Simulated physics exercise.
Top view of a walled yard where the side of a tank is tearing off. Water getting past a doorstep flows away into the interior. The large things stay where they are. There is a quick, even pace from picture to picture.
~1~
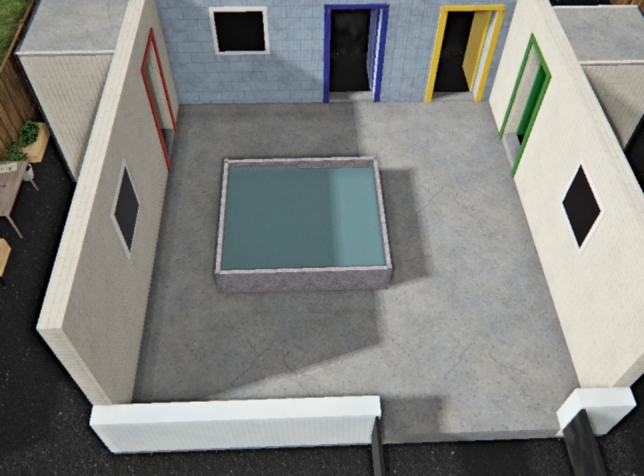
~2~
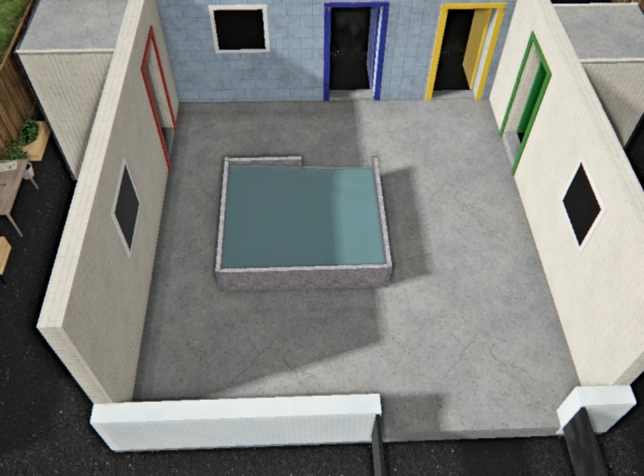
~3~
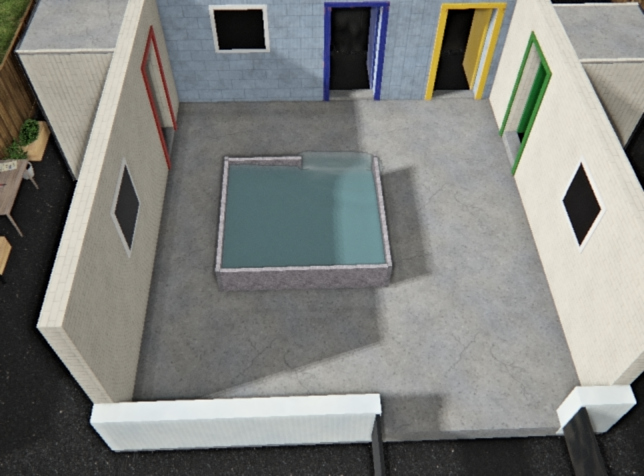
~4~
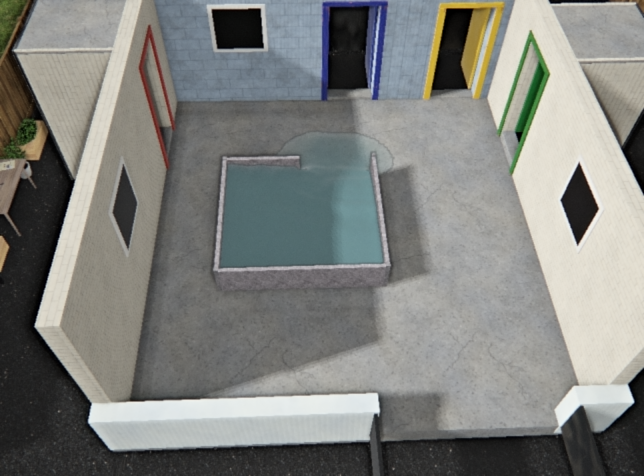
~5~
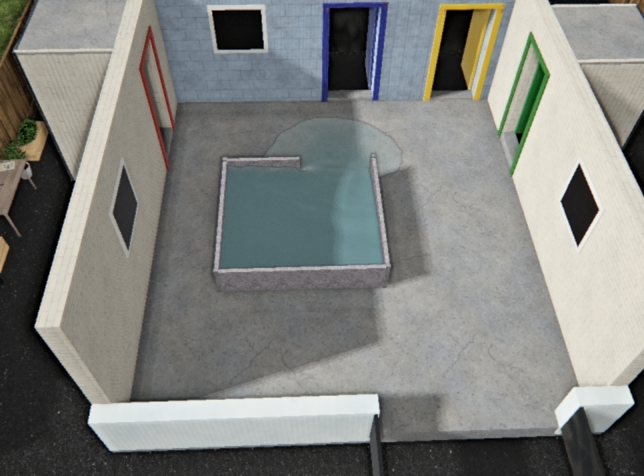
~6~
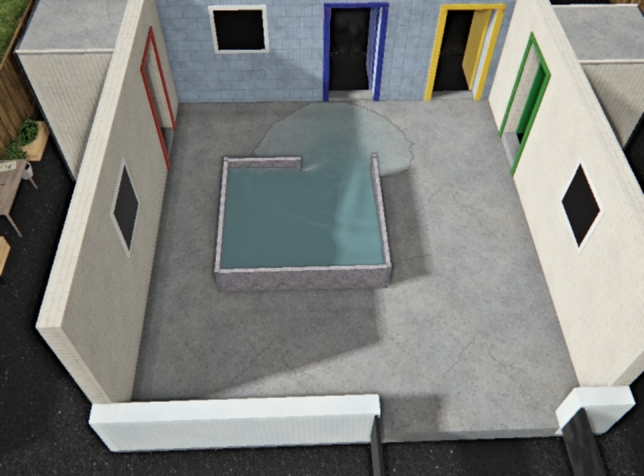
Water in a square, low-walled tank lies still, seen from high above a grey walled yard, until part of the tank's far side disappears at the right. Around it stand cream side walls with a red-framed doorway left and a green one right, and a blue back wall with blue and yellow doorways. Water pours through the gap and spreads quickly across the floor in a thin, rounded sheet toward the back wall, the view staying fixed.
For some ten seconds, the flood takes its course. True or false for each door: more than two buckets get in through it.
The red door: False; the green door: False; the yellow door: True; the blue door: True.
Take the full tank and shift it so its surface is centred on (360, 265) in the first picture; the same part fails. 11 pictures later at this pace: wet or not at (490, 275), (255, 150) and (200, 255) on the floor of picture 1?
Taking the three spots in that order, I'd say spared, then spared, then spared.
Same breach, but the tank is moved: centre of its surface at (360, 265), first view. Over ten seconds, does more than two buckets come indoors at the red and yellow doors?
At the red door it comes out lower; at the yellow door it comes out higher.
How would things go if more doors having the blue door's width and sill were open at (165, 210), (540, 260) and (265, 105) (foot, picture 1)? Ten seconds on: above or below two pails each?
The first new doorway comes up short, the second comes up short, the third tops it.
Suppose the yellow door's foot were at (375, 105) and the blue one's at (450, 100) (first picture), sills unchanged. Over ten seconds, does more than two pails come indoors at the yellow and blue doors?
In that case the yellow door runs over the limit and the blue door runs over the limit.
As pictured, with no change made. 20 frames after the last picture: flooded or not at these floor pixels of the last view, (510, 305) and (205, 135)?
Not wet, soaked.
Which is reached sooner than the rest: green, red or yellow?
I'd say it's the door marked yellow.
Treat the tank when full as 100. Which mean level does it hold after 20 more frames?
Near 50 in a hundred.
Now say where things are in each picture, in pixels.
The first frame shows still water in the open tank at (302, 214).
In the second frame, the front is at a hidden place, out from the gap on the open tank's far side.
In the third frame, the front is at a hidden place, out from the gap on the open tank's far side.
In the fourth frame, the front is at (309, 135), out from the gap on the open tank's far side.
In the fifth frame, the front is at (315, 121), out from the gap on the open tank's far side.
In the sixth frame, the front is at (321, 103), out from the gap on the open tank's far side.
A moment on, water covers 15 % of the floor; the red door not reached, the green door not reached, the yellow door not reached, the blue door over two buckets in.
Next, water covers 25 % of the floor; the red door not reached, the green door not reached, the yellow door under two buckets in, the blue door far over two buckets in.
Then, water covers 30 % of the floor; the red door wet at the sill, nothing in, the green door wet at the sill, nothing in, the yellow door over two buckets in, the blue door far over two buckets in.
Later, water covers 65 % of the floor; the red door wet at the sill, nothing in, the green door wet at the sill, nothing in, the yellow door far over two buckets in, the blue door far over two buckets in.
In the end, water covers 90 % of the floor; the red door wet at the sill, nothing in, the green door wet at the sill, nothing in, the yellow door far over two buckets in, the blue door far over two buckets in.
